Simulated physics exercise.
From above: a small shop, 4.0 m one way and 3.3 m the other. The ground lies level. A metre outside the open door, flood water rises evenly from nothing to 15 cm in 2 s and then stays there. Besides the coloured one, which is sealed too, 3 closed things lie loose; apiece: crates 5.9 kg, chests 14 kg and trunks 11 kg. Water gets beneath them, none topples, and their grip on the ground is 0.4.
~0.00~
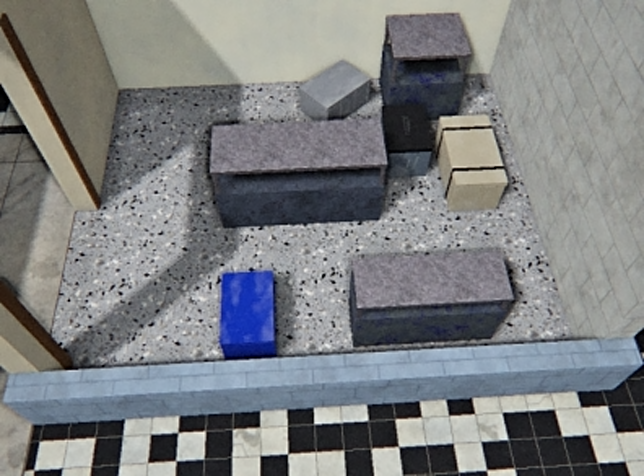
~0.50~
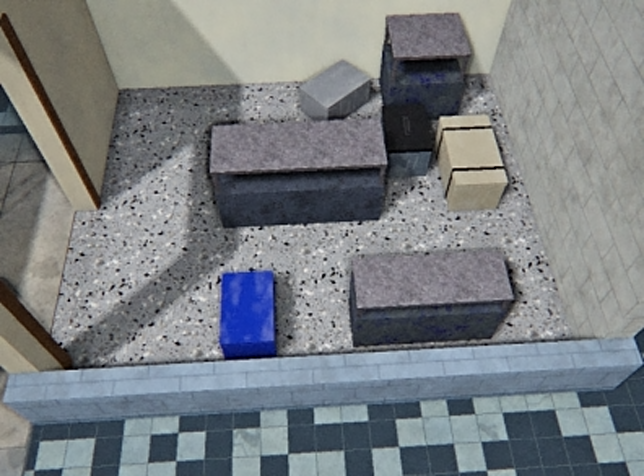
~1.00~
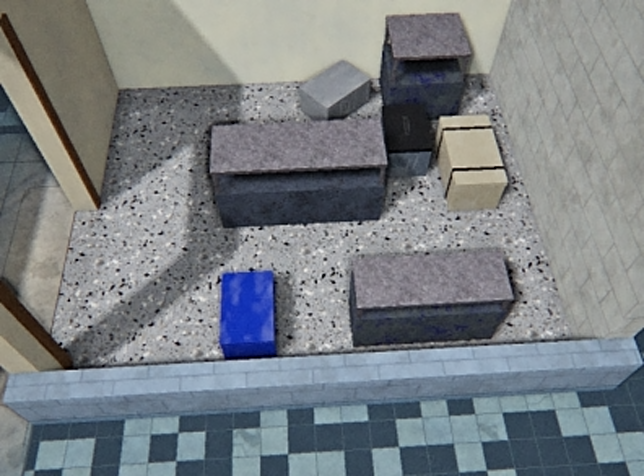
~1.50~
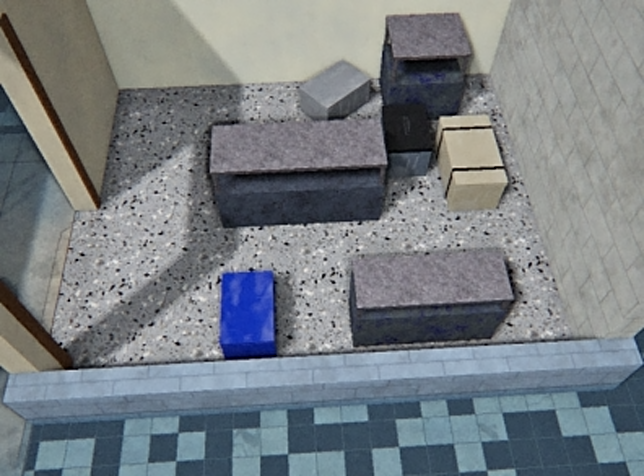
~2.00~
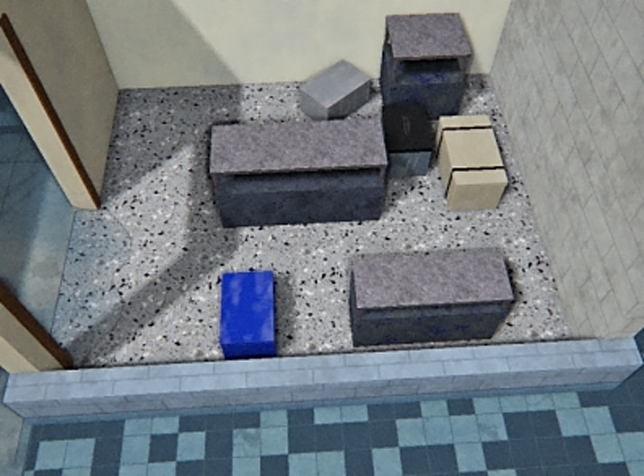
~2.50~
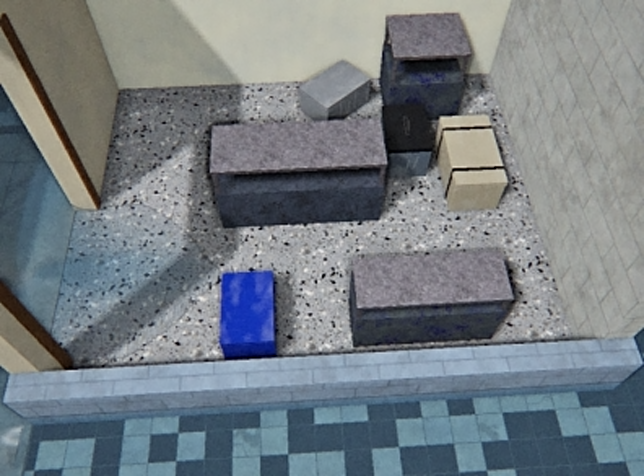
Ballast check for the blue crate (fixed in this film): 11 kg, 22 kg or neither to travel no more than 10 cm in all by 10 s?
Verdict: Neither load is enough.
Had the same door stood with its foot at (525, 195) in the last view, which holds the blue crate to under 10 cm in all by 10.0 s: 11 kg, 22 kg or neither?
In that case only the larger load is enough.
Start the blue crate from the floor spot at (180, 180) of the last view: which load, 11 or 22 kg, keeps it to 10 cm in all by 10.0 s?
It takes the larger.
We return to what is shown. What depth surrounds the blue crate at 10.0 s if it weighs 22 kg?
Roughly 10 cm.
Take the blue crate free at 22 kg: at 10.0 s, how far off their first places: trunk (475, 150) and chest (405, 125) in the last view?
In that order: 40 cm, 20 cm.
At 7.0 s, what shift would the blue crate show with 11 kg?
About 60 cm.
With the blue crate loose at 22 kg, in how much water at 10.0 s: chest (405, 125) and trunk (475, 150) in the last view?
Roughly 6 and 8 cm.
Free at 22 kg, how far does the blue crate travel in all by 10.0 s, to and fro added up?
About 60 cm.
After 3.5 s the blue crate would be 25 cm from its start with 11 kg and 6 cm from its start with 22 kg; 5 cm of water round it then.
After 4.5 s the blue crate would be 62 cm from its start with 11 kg and 40 cm from its start with 22 kg; 6 cm of water round it then.
After 7.0 s the blue crate would be 61 cm from its start with 11 kg and 59 cm from its start with 22 kg; 8 cm of water round it then.
After 10.0 s the blue crate would be 61 cm from its start with 11 kg and 60 cm from its start with 22 kg; 10 cm of water round it then.
